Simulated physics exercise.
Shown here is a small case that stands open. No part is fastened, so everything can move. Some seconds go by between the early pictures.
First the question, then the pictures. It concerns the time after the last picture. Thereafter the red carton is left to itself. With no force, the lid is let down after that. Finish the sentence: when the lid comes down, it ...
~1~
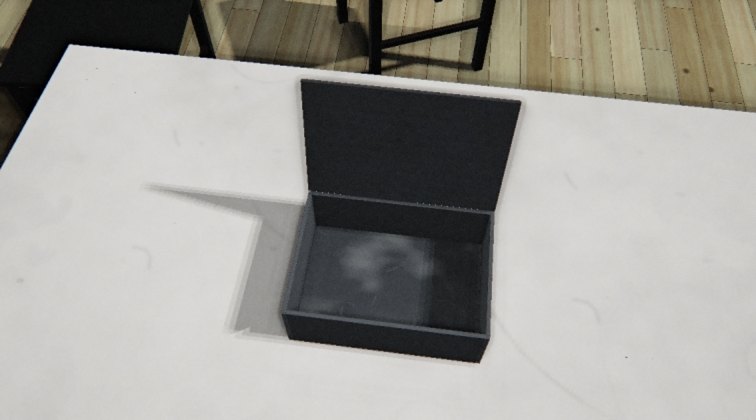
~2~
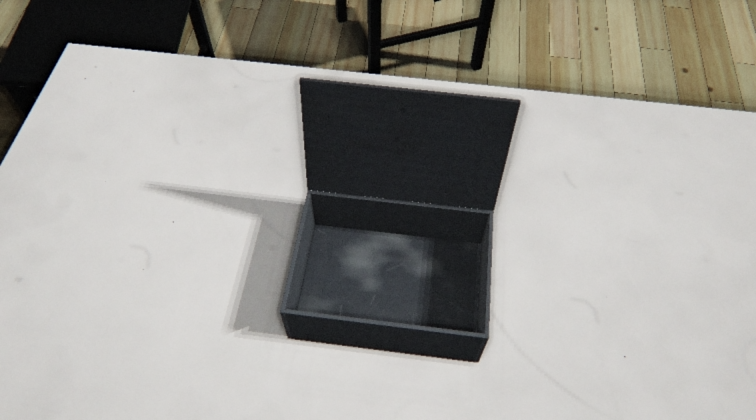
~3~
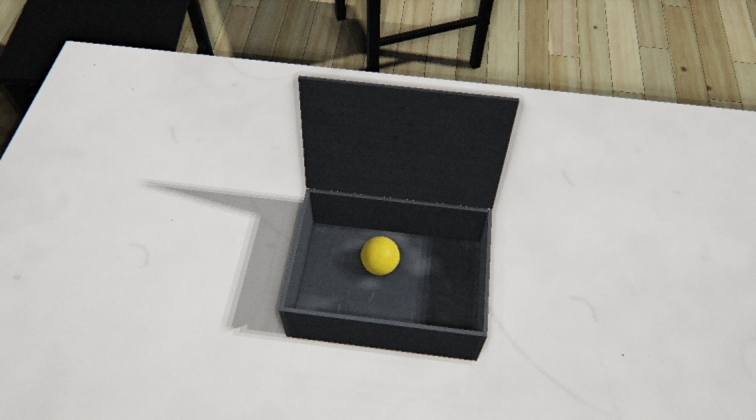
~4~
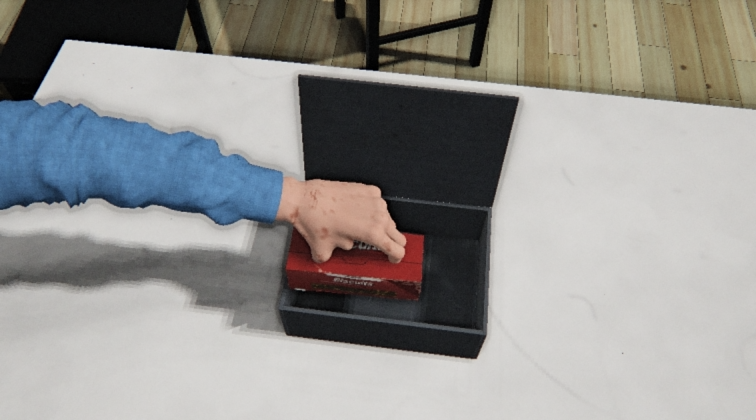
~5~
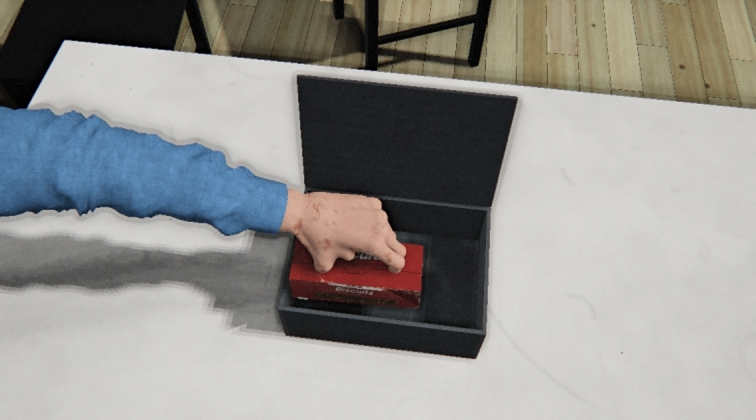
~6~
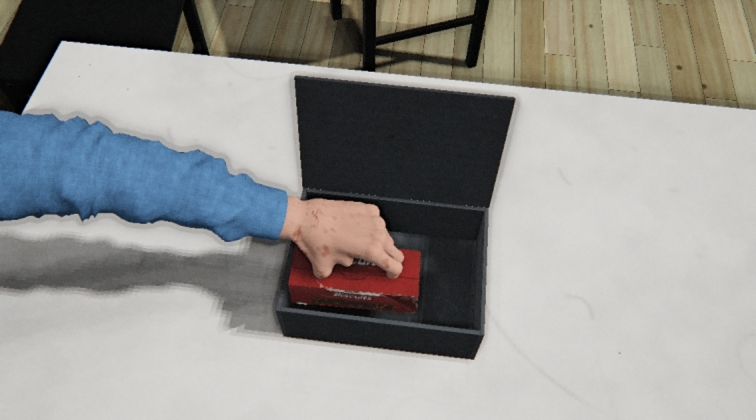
... shuts properly.
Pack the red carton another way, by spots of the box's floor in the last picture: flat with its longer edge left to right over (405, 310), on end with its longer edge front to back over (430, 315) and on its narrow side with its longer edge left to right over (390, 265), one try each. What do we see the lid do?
The lid goes down the first time, stays up the second time and goes down the third time.
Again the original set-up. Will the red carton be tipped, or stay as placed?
As it turns out, it keeps its original angle.
Then, 0.90 s after the last picture, lid starting down; red carton slid a little near (357, 296).
Then, 1.50 s after the last picture, lid 69° above the rim; red carton slid a little near (357, 296).
Then, 1.80 s after the last picture, lid 32° above the rim; red carton slid a little near (357, 296).
Then, 1.90 s after the last picture, lid 15° above the rim; red carton slid a little near (357, 296).
At rest, lid shut; moved from the start, red carton; yellow lemon in place. Seen from the same camera at the end, red carton near (357, 296).
